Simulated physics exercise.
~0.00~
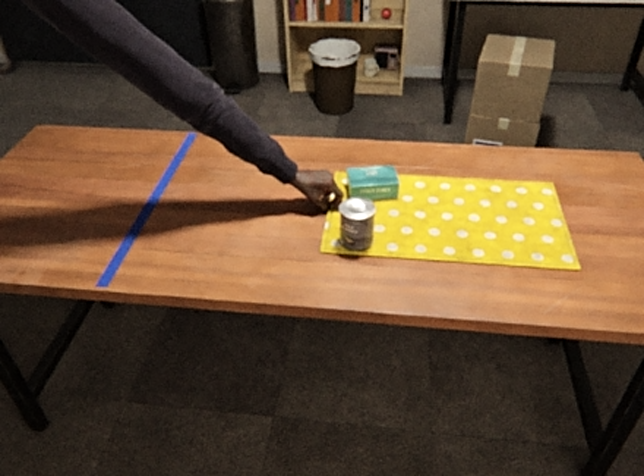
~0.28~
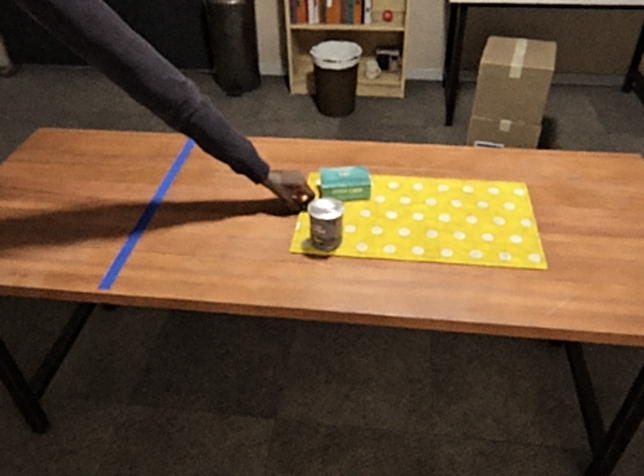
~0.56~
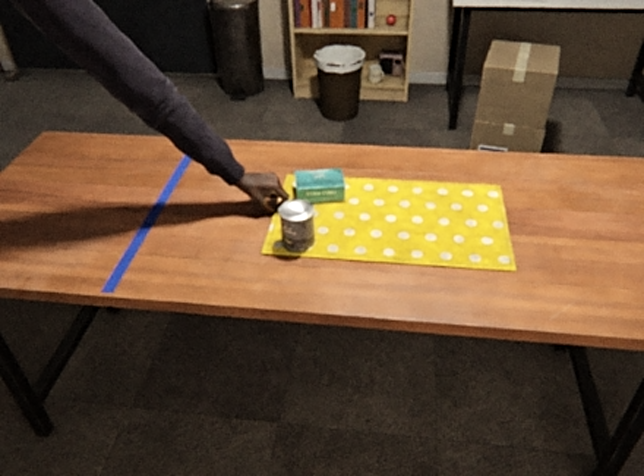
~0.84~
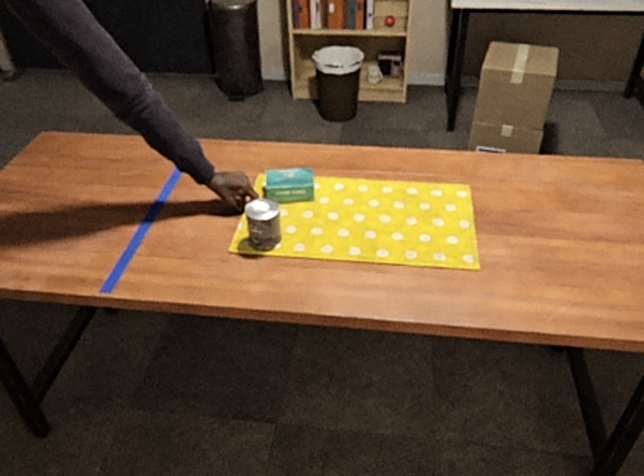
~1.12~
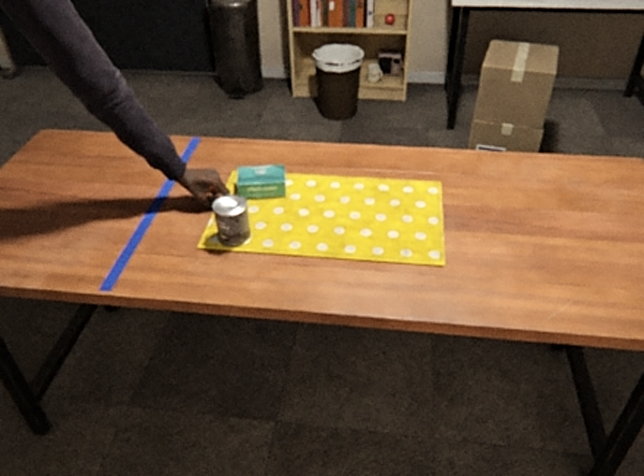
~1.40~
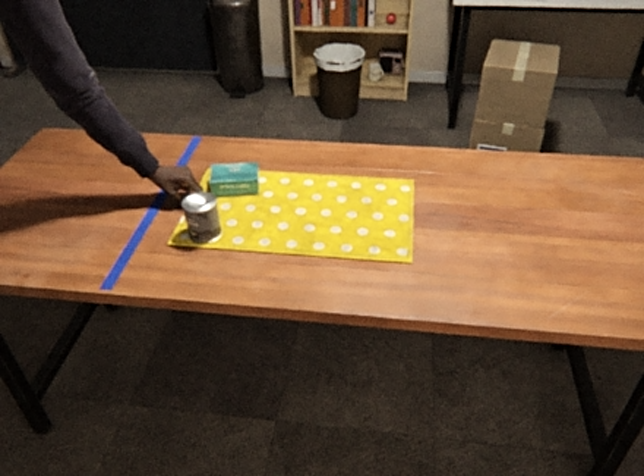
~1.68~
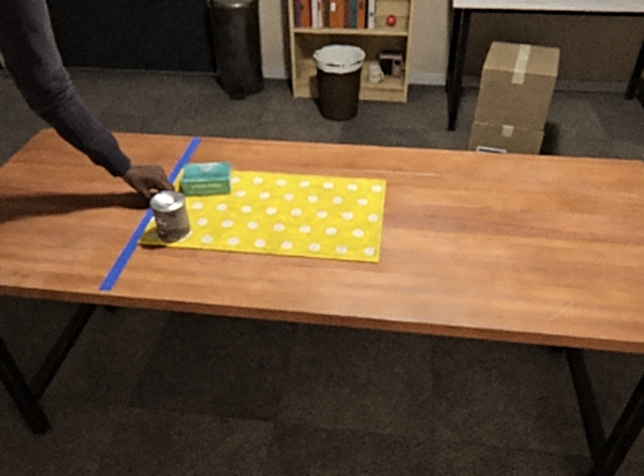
A hand draws a yellow spotted mat left to blue tape, tin and packet aboard.
